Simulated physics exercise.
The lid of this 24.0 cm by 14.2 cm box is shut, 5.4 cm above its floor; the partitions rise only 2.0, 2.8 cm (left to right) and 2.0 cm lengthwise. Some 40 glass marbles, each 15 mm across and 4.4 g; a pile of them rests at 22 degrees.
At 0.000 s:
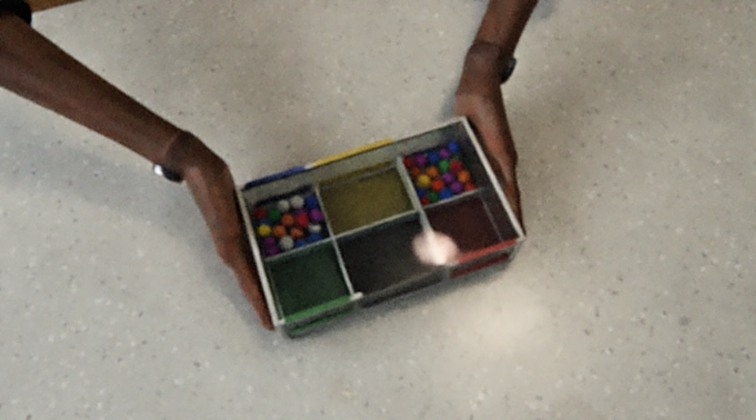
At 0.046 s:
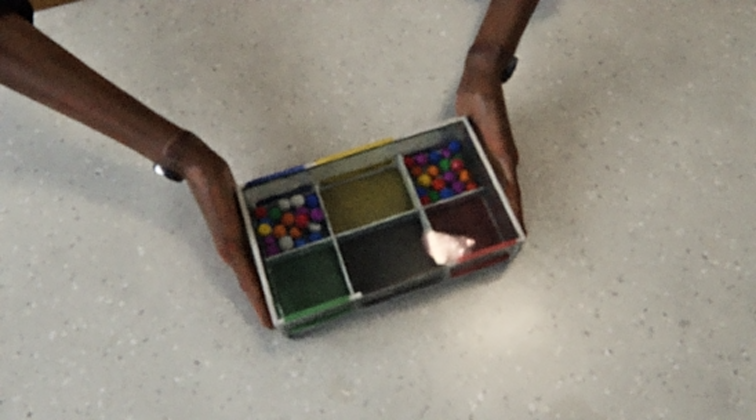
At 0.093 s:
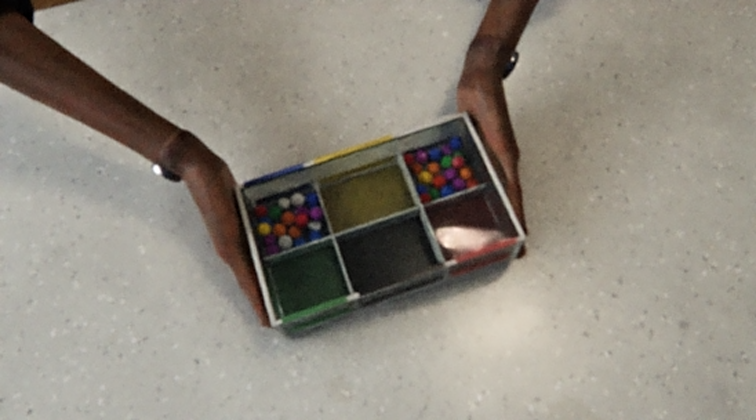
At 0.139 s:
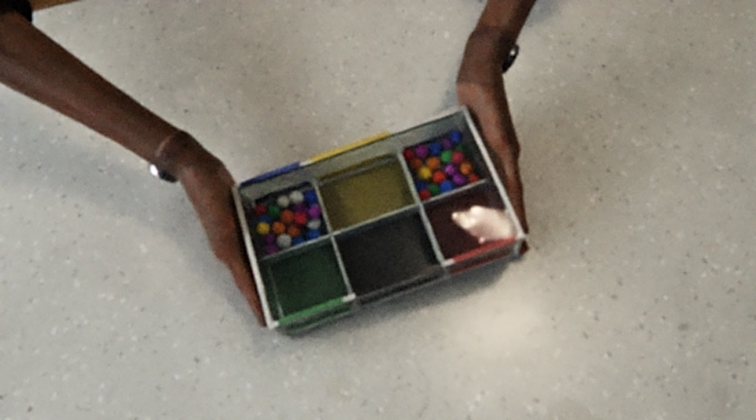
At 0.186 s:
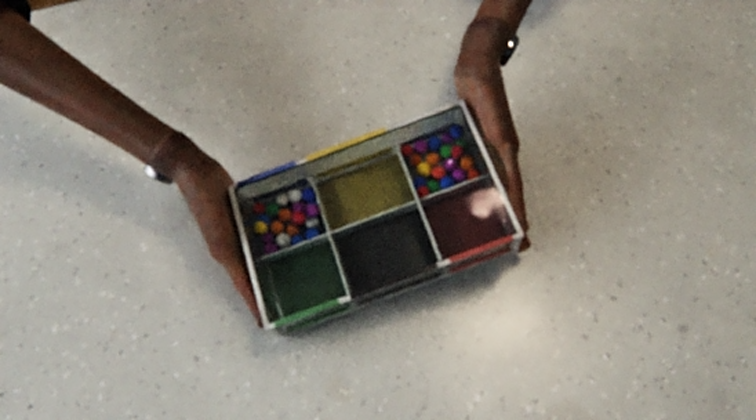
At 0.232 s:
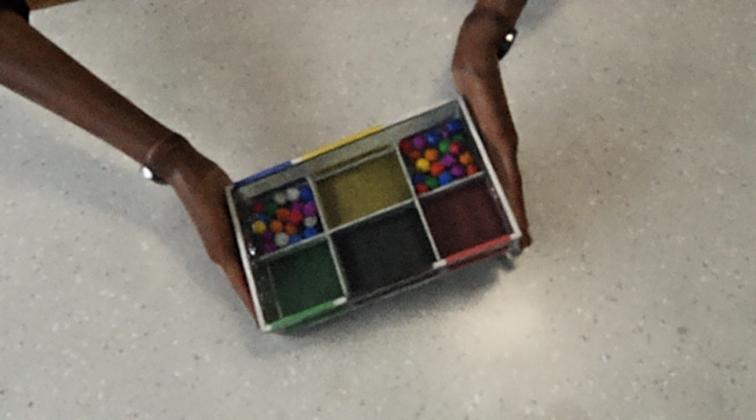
Two hands slightly tilt a divided box of colourful marbles on a speckled pale surface.
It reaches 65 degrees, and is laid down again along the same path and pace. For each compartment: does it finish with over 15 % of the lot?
Red: Under, blue: Over, green: Under, yellow: Under, white: Over, black: Under.
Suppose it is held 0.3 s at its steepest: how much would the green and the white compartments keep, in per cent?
In that case green 10, white 45.
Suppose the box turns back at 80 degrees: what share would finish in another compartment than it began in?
Some 35 per cent.
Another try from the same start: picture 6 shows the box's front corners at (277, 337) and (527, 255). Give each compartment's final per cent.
Red 5; blue 45; green 10; yellow 0; white 40; black 5.
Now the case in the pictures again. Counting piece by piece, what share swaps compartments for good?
Roughly 15 per cent.
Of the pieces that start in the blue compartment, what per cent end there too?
Roughly 80 per cent.
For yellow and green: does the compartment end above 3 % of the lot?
Yellow no; green yes.
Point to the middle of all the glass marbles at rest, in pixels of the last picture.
Around (319, 223).
After 0.98 s, tilt 65 degrees; blue 50 %, white 50 %.
After 1.48 s, tilt 28 degrees; blue 40 %, green 10 %, white 40 %, black 5 %.
After 2.05 s, tilt 0 degrees; blue 40 %, green 10 %, white 40 %, black 5 %.
By 2.5 s all is still; red 0 %, blue 45 %, green 10 %, yellow 0 %, white 45 %, black 5 %.
